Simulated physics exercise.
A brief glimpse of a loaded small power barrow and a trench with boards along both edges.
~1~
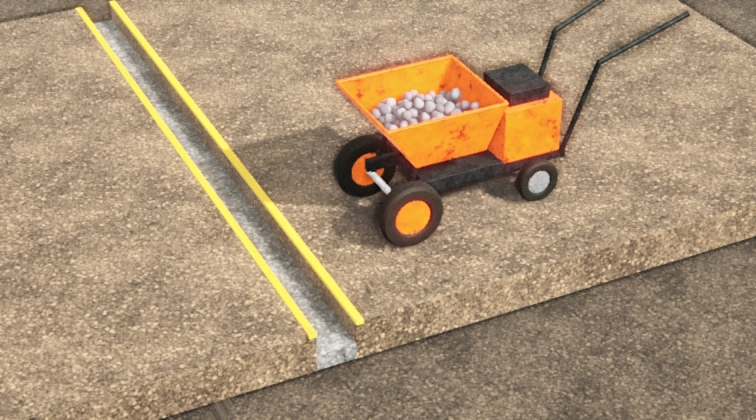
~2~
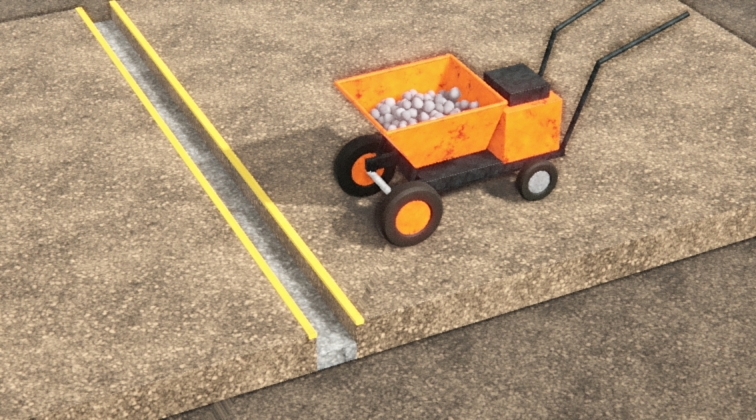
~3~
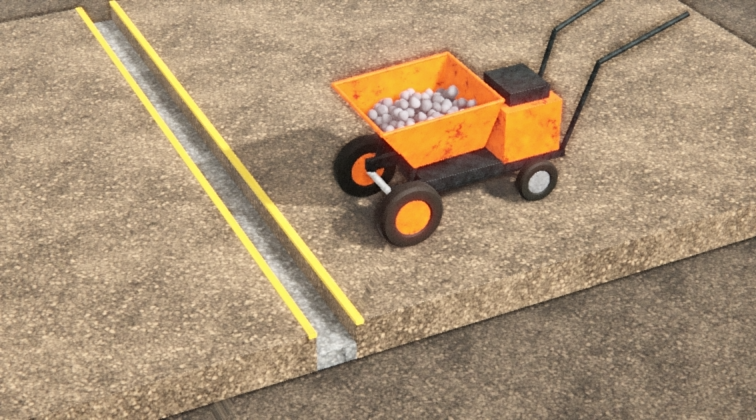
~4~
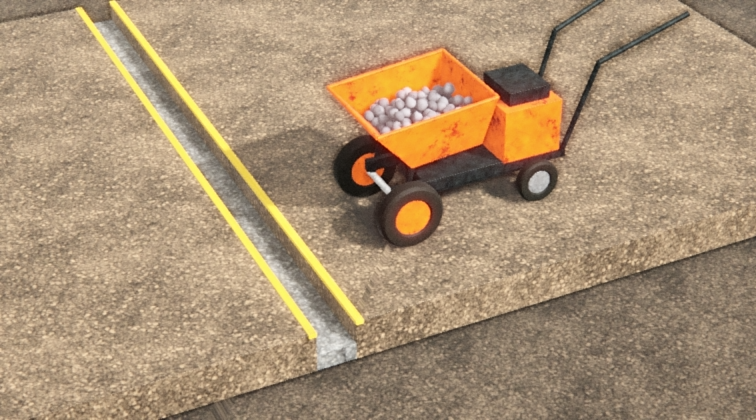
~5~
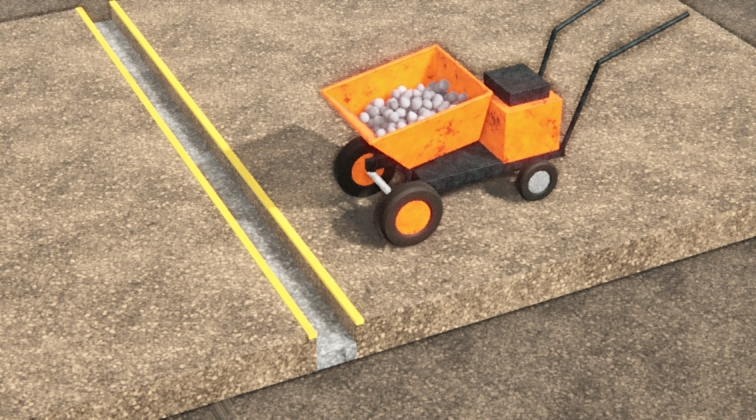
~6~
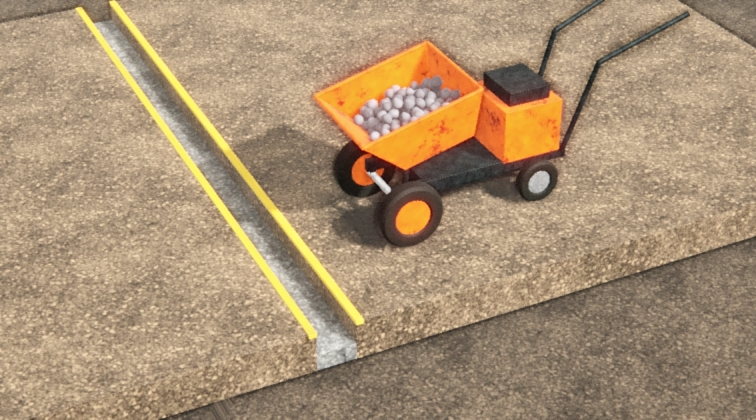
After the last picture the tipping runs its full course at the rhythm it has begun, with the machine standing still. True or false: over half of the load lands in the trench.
True.
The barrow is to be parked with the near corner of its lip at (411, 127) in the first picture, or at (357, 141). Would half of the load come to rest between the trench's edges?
Spot 1 gives the bigger portion, spot 2 gives the minor portion.
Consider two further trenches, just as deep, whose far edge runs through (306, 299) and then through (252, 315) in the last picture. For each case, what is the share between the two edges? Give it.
40 %, give or take, and then 100 %.
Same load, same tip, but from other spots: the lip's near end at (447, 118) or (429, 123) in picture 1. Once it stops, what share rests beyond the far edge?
Trial 1 around 0 %, trial 2 around 0 %.
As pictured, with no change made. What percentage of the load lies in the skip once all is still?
Result: Close to 0 per cent.
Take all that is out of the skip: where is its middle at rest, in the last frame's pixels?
I'd put the middle somewhere around (267, 255).
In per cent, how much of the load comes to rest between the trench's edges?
My estimate is some 70 %.
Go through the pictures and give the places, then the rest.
Lip of the skip at (387, 133), level; top of the load at (429, 107), round cobbles; first edge of the trench at (337, 290); far edge at (291, 304), the trench under half as wide as the skip, and about half as deep as wide, in the first frame.
Lip of the skip at (386, 134), level; top of the load at (428, 107), in the second frame.
Lip of the skip at (383, 135), tipped barely; top of the load at (426, 106), in the third frame.
Lip of the skip at (378, 138), tipped a little; top of the load at (431, 106), in the fourth frame.
Lip of the skip at (371, 143), tipped a little; top of the load at (426, 105), in the fifth frame.
Lip of the skip at (364, 148), tipped a little; top of the load at (429, 103); first edge of the trench at (337, 290); far edge at (291, 304), in the sixth frame.
Soon after the last picture, skip tipped steeply; all in the skip.
A little later, skip tipped steeply; most in the skip; a small part in or heaped over the trench; a stray few beyond it; a stray few falling.
Later still, skip tipped right over; a small part in the skip; about two thirds in or heaped over the trench; about a quarter beyond it.
At rest, skip tipped right over; about two thirds in or heaped over the trench; about a quarter beyond it.
